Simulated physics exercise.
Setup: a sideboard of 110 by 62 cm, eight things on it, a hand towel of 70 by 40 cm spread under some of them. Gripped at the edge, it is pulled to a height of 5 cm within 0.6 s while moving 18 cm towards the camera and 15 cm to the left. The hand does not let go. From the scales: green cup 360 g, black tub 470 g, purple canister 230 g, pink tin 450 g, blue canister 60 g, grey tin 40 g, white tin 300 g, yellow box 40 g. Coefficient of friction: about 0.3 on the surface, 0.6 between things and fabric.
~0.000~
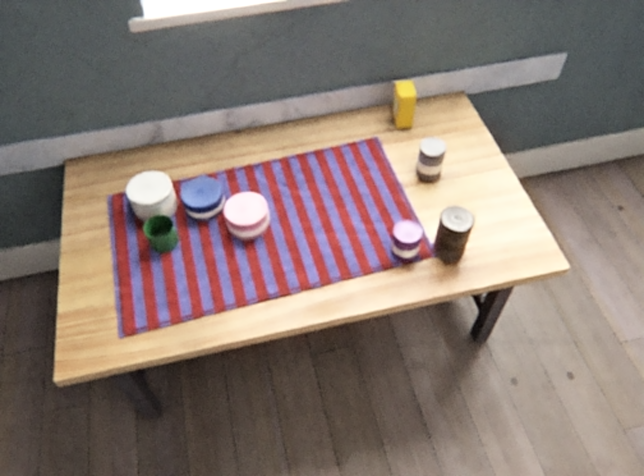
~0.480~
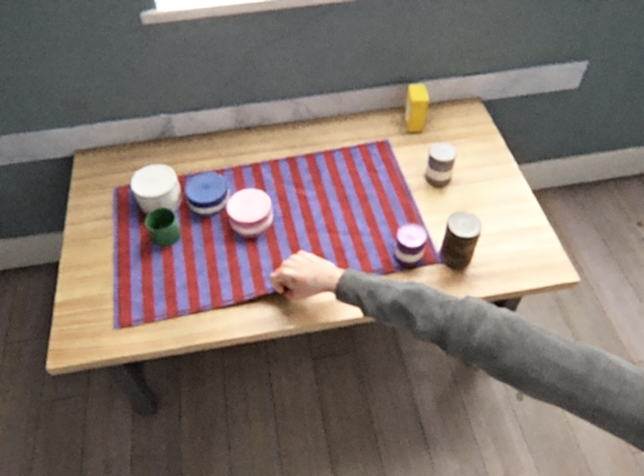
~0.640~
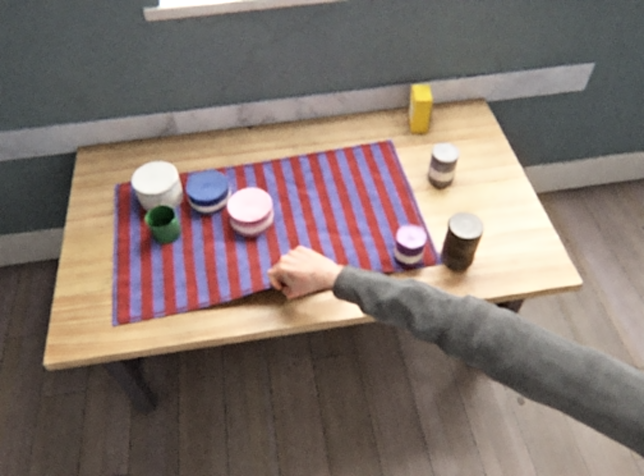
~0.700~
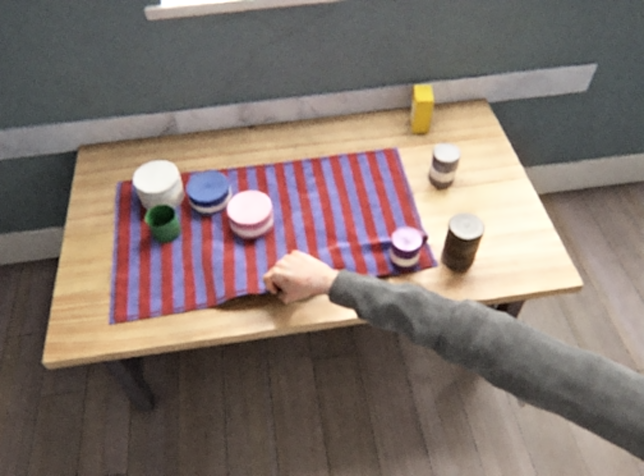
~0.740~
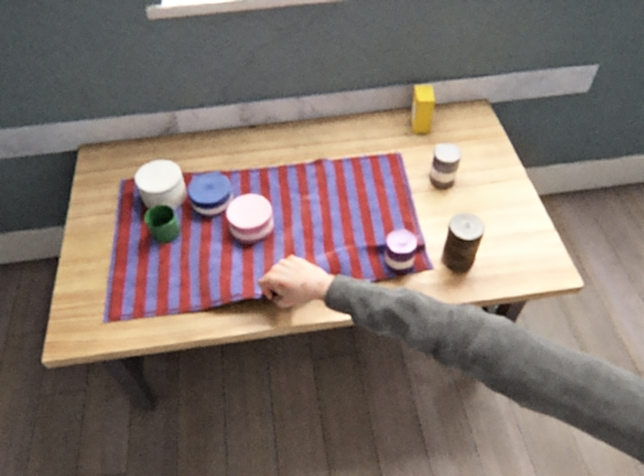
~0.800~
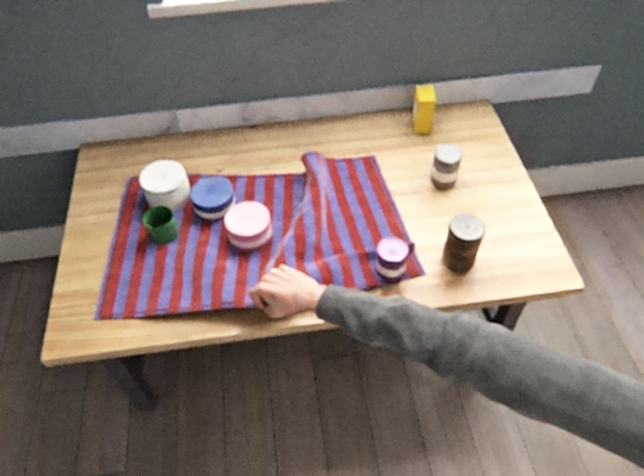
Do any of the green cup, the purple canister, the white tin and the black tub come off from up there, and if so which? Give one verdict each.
My prediction: Green cup: Aboard, purple canister: Overboard, white tin: Aboard, black tub: Aboard.
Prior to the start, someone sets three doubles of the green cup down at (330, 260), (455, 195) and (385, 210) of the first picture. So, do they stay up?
Respectively, the copies end as follows: Gone from the top, still in place, still in place.
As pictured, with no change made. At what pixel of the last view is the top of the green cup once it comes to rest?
The top finishes roughly at pixel (150, 264) of the last view.
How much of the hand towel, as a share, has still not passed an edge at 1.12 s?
Some 85 in a hundred.
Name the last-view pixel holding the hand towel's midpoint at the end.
Close to (255, 312) in pixels.
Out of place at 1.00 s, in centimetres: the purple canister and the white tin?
Estimate: Purple canister near 15 cm, white tin near 8 cm.
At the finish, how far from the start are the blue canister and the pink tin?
Approx. final shift - blue canister: 20 cm; pink tin: 25 cm.
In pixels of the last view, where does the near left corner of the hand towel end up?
(56, 335), roughly.
After 0.9 s, 100 % of the hand towel is still over the top; purple canister 11 cm off its start, white tin 4 cm off its start, green cup 3 cm off its start.
After 1.0 s, 95 % of the hand towel is still over the top; purple canister 16 cm off its start, white tin 8 cm off its start, green cup 6 cm off its start.
After 1.1 s, 85 % of the hand towel is still over the top; purple canister 22 cm off its start at (334, 294), white tin 12 cm off its start at (182, 205), green cup 11 cm off its start at (155, 253).
After 1.2 s, 85 % of the hand towel is still over the top; purple canister 24 cm off its start, white tin 13 cm off its start, green cup 13 cm off its start.
After 2.8 s, 60 % of the hand towel is still over the top; purple canister over the edge, white tin 13 cm off its start at (182, 210), green cup 13 cm off its start at (150, 264), black tub 0 cm off its start at (468, 226).
